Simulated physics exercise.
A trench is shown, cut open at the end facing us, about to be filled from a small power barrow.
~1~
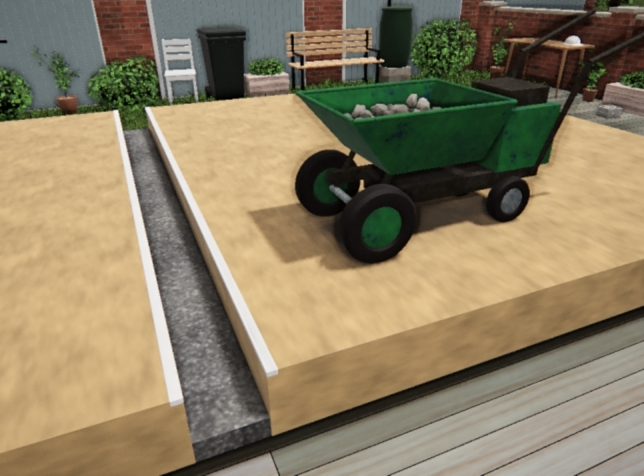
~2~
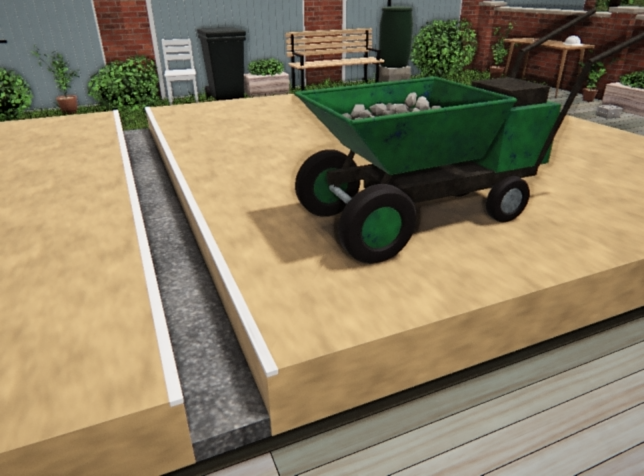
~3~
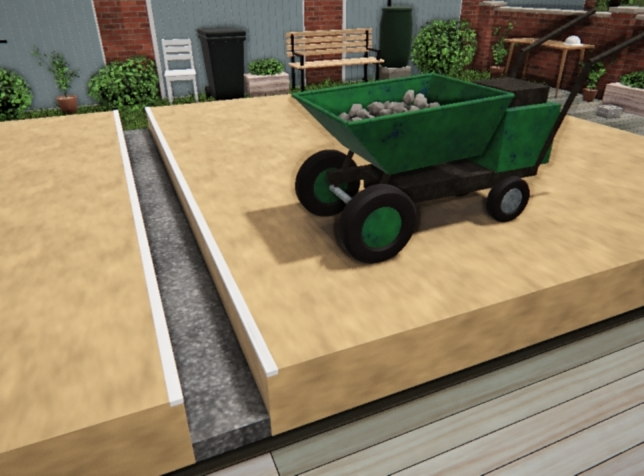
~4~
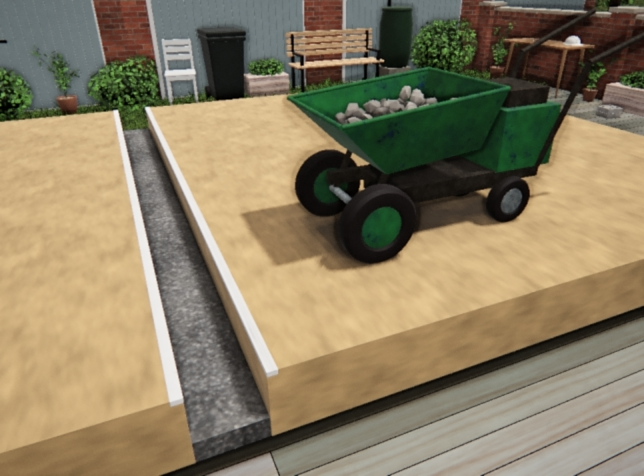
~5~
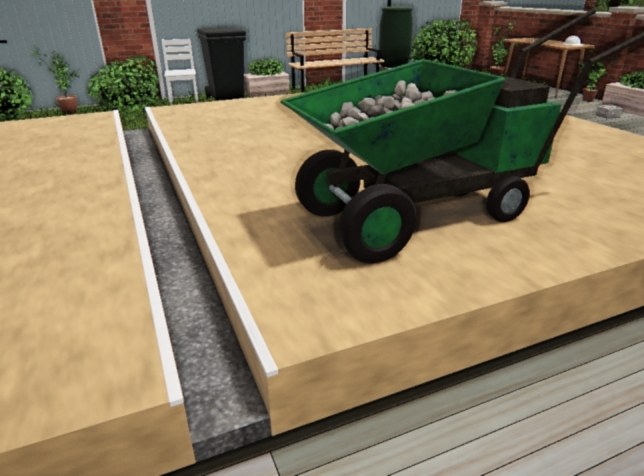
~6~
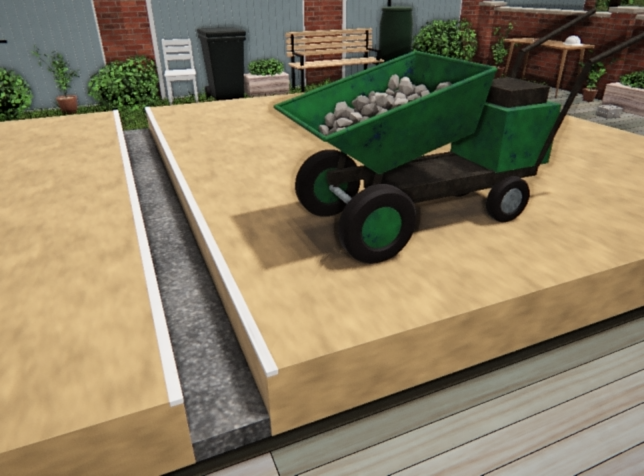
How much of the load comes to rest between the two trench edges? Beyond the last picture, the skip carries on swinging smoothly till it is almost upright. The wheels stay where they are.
Result: Mostly in.
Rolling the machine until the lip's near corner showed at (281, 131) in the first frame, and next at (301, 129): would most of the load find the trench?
To start, the greater share; after that, the greater share.
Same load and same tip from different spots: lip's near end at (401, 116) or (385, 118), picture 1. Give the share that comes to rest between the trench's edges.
Near 20 % and 30 %.
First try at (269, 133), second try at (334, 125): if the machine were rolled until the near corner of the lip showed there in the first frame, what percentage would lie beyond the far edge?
50 % then 0 %.
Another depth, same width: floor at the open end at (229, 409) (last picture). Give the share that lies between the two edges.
I'd put it at about 60 in a hundred.
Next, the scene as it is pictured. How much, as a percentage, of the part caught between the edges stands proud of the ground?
About 0 %.
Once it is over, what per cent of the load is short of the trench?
I'd say near 25 per cent, give or take.
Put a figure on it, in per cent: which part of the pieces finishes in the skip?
Around 0 %.
Shortly afterwards, skip tipped steeply; the whole lot in the skip.
Next, skip tipped right over; all but a few in the skip; a little short of the trench; only a few in or heaped over the trench; only a few falling.
Some moments later, skip tipped right over; a little in the skip; near a quarter short of the trench; near two thirds in or heaped over the trench.
In the end, skip tipped right over; near a quarter short of the trench; the bulk in or heaped over the trench; none at all beyond it.
